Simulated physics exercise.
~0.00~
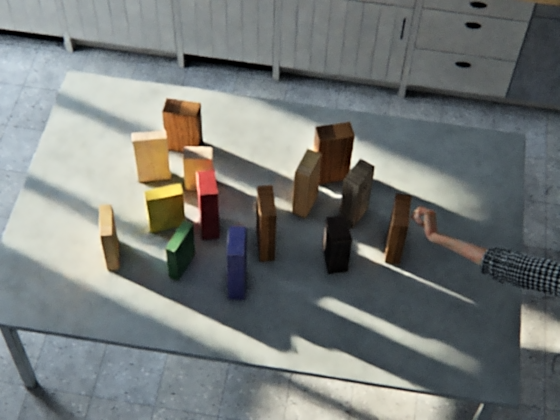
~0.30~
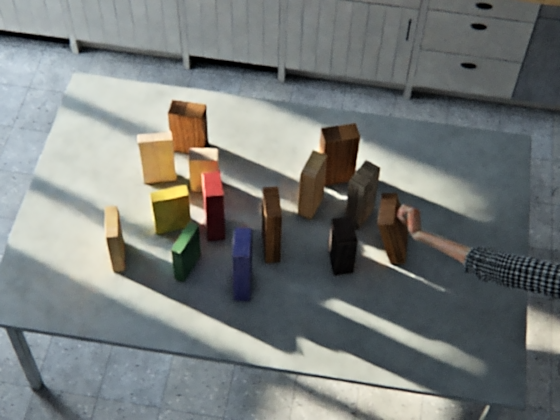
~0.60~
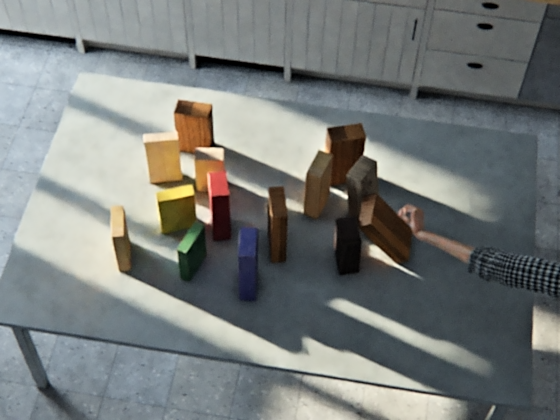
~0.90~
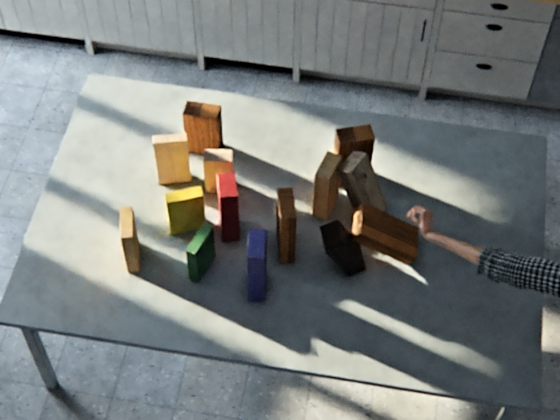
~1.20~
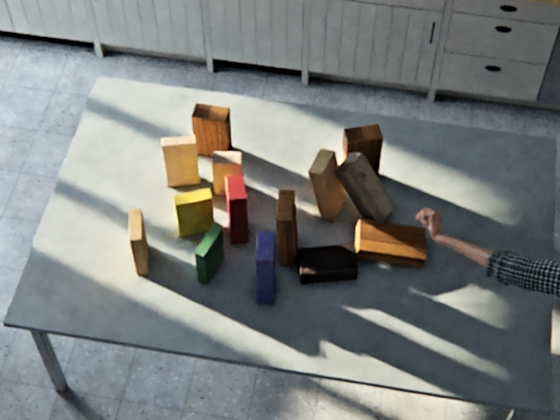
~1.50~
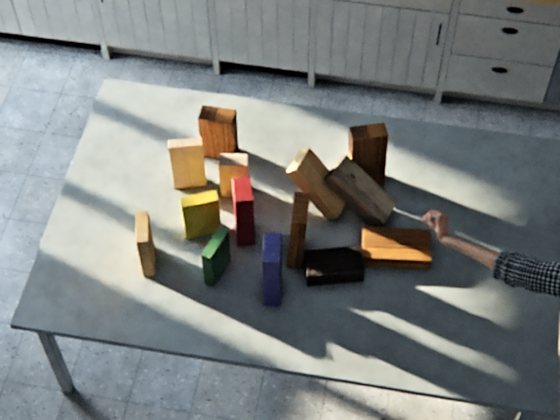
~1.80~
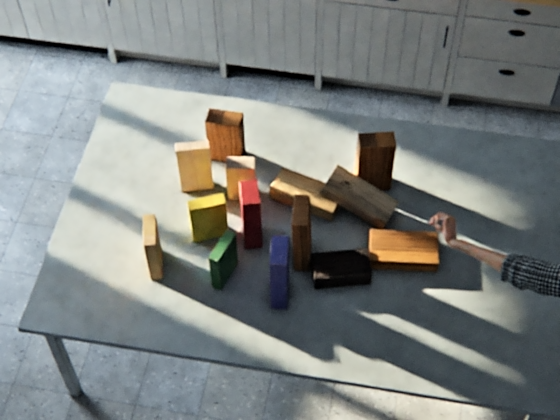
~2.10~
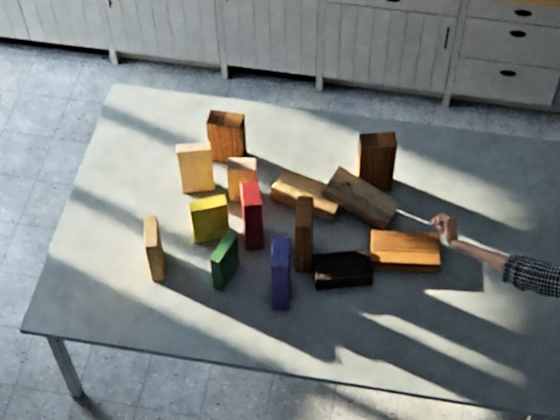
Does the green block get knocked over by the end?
No, the green block is still standing upright at the end, since the toppling stops among the blocks to its right.
On a grey table scattered with upright wooden blocks, a hand nudged a brown one at the right, which toppled left into two neighbours, and a tan block went down after them. Four lay fallen, while the coloured blocks still stood.
